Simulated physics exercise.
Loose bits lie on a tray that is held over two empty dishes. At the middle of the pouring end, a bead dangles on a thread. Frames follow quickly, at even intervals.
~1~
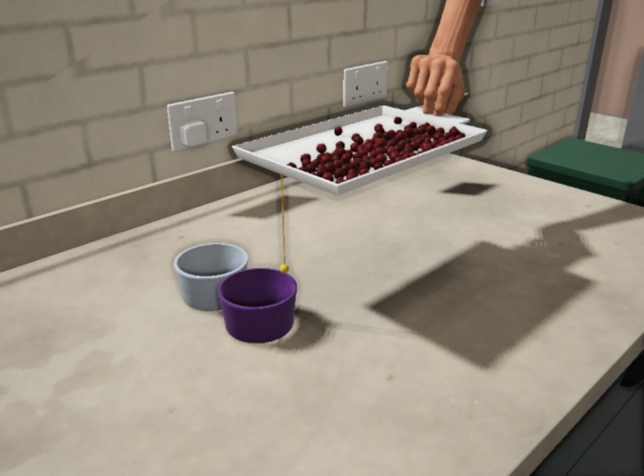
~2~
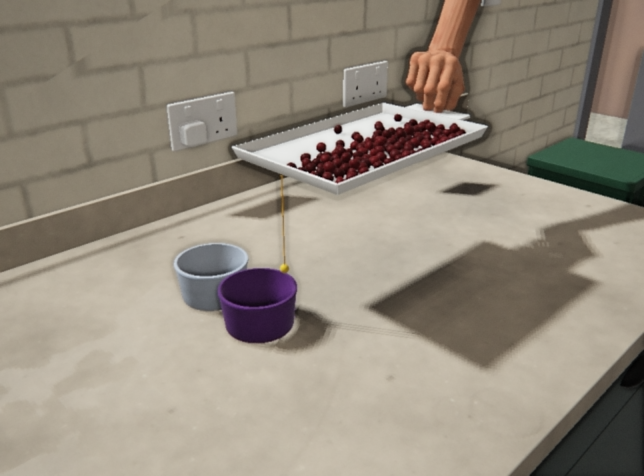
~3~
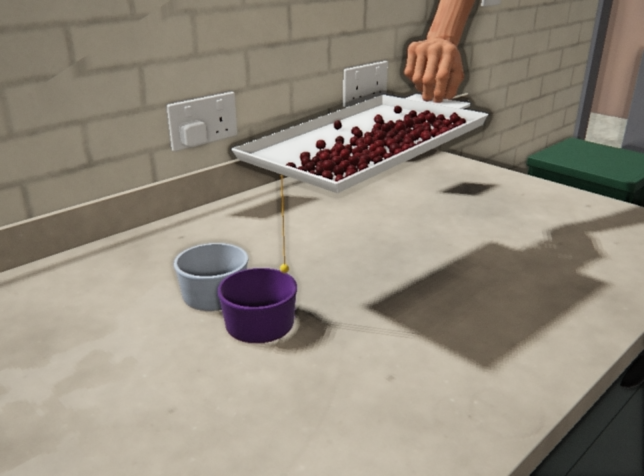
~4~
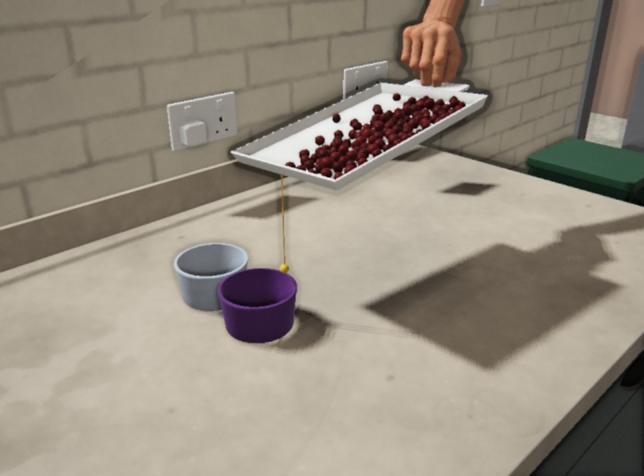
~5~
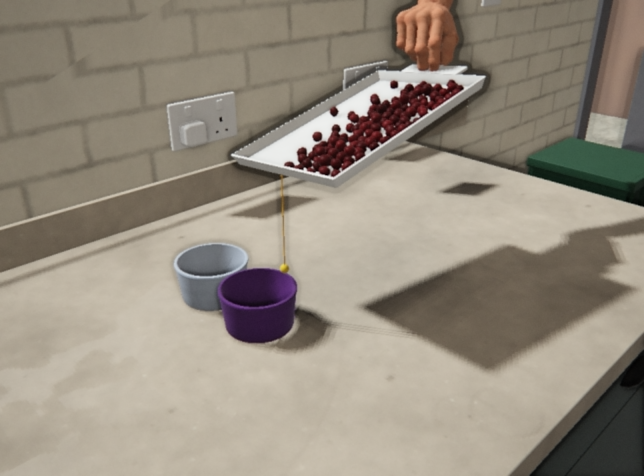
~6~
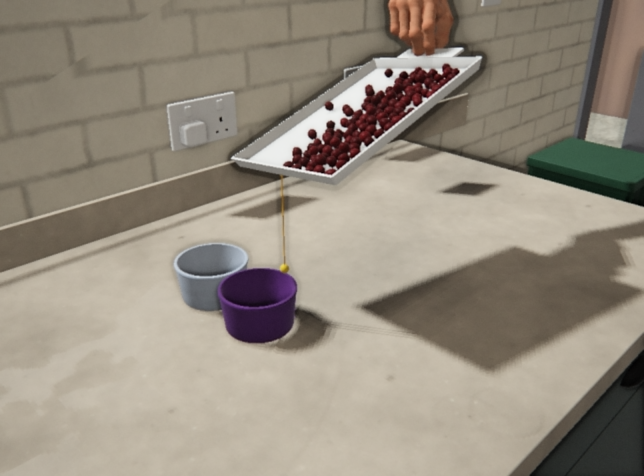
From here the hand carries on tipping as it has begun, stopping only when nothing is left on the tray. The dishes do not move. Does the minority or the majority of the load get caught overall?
The majority of it gets caught.
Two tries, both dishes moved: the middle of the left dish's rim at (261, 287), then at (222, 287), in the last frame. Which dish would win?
The first try favours the leftmost one, and the second try favours the leftmost one.
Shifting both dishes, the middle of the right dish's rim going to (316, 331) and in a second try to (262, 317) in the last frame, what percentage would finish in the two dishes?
In order: 20 percent and 40 percent.
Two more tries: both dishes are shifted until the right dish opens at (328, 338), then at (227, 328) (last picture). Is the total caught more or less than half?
First shift, a minority share; second shift, a minority share.
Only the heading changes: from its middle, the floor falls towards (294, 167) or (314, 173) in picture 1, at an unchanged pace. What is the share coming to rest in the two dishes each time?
The first try would leave around 60 per cent there, the second around 30 per cent.
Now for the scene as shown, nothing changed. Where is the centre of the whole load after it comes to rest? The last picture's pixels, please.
Around (221, 292), give or take.
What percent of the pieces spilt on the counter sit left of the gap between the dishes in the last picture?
I'd say some 60 in a hundred.
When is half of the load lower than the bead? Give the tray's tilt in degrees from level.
Around 80° at that moment.
Soon, tray tipped steeply; about two thirds on the tray; a stray few in the right dish; a small part in the left dish; a stray few outside both; about a quarter in the air.
A while on, tray tipped past a quarter turn; a stray few on the tray; about a quarter in the right dish; about half in the left dish; a small part outside both; a small part in the air.
Towards the end, tray tipped past a quarter turn; about a third in the right dish; about half in the left dish; about a quarter outside both.
Finally, tray tipped past a quarter turn; about a third in the right dish; about half in the left dish; about a quarter outside both.
